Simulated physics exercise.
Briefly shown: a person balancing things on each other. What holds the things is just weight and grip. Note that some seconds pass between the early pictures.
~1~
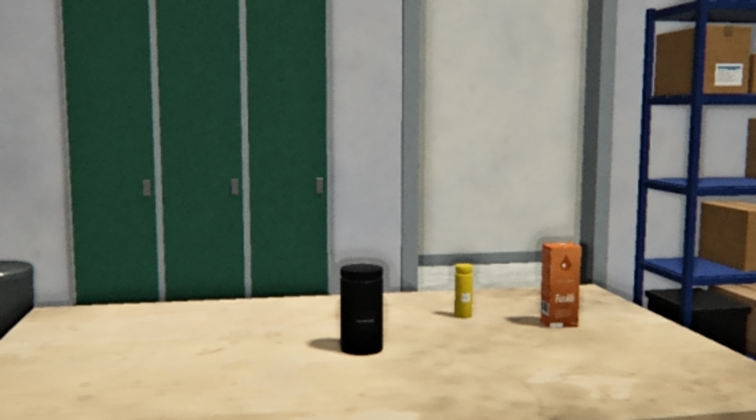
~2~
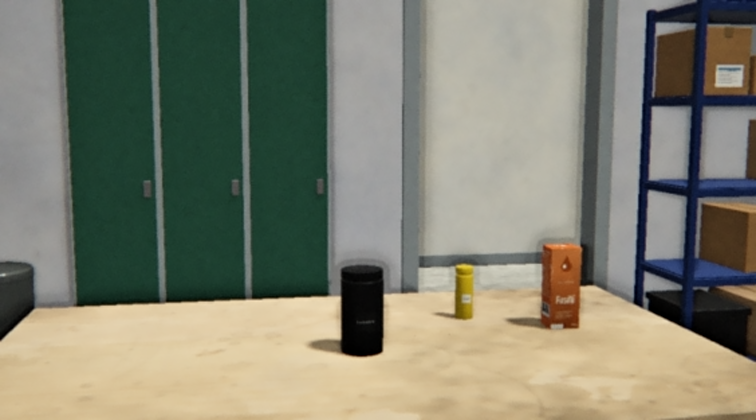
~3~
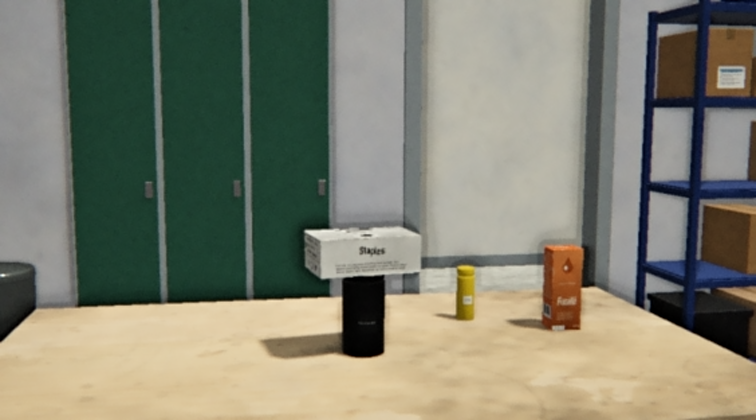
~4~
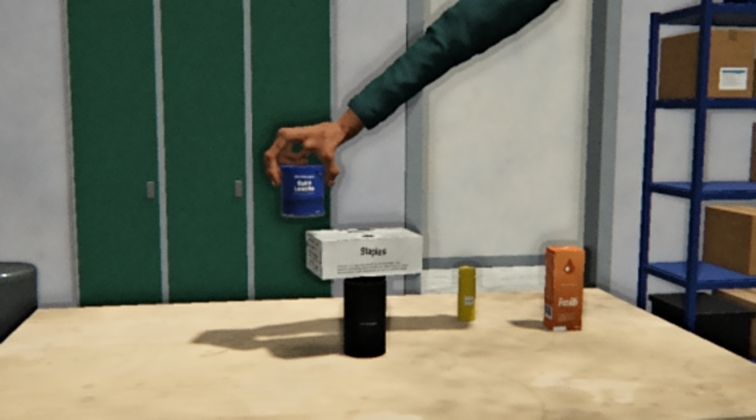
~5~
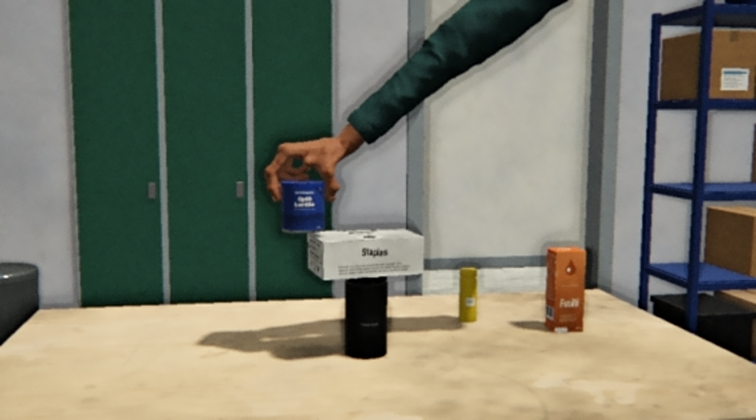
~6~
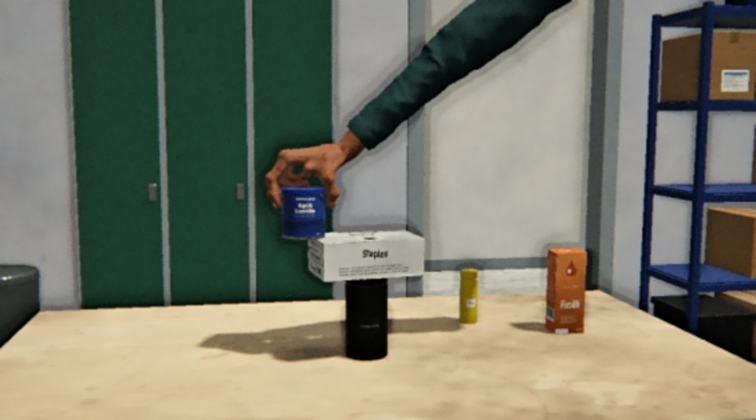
The clip shows a black jar on a table near a yellow bottle and an orange box; a white box appears on top of the jar, then a hand lowers a blue pot onto the white box's left end, still gripping it.
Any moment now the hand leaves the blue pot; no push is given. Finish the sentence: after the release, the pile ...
After the release, the pile tumbles.
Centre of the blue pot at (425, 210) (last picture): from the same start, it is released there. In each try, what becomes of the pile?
Result: Pile toppled.
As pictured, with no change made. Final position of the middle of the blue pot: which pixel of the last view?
I'd point to roughly (207, 334).
Then, 0.40 s after the last picture, blue pot now fallen; white box tipped 62° from how it was.
Then, 0.70 s after the last picture, white box now fallen.
At rest, fallen, white box and blue pot; the other 3 in place. Seen from the same camera at the end, blue pot near (207, 334). The pile loses its balance.
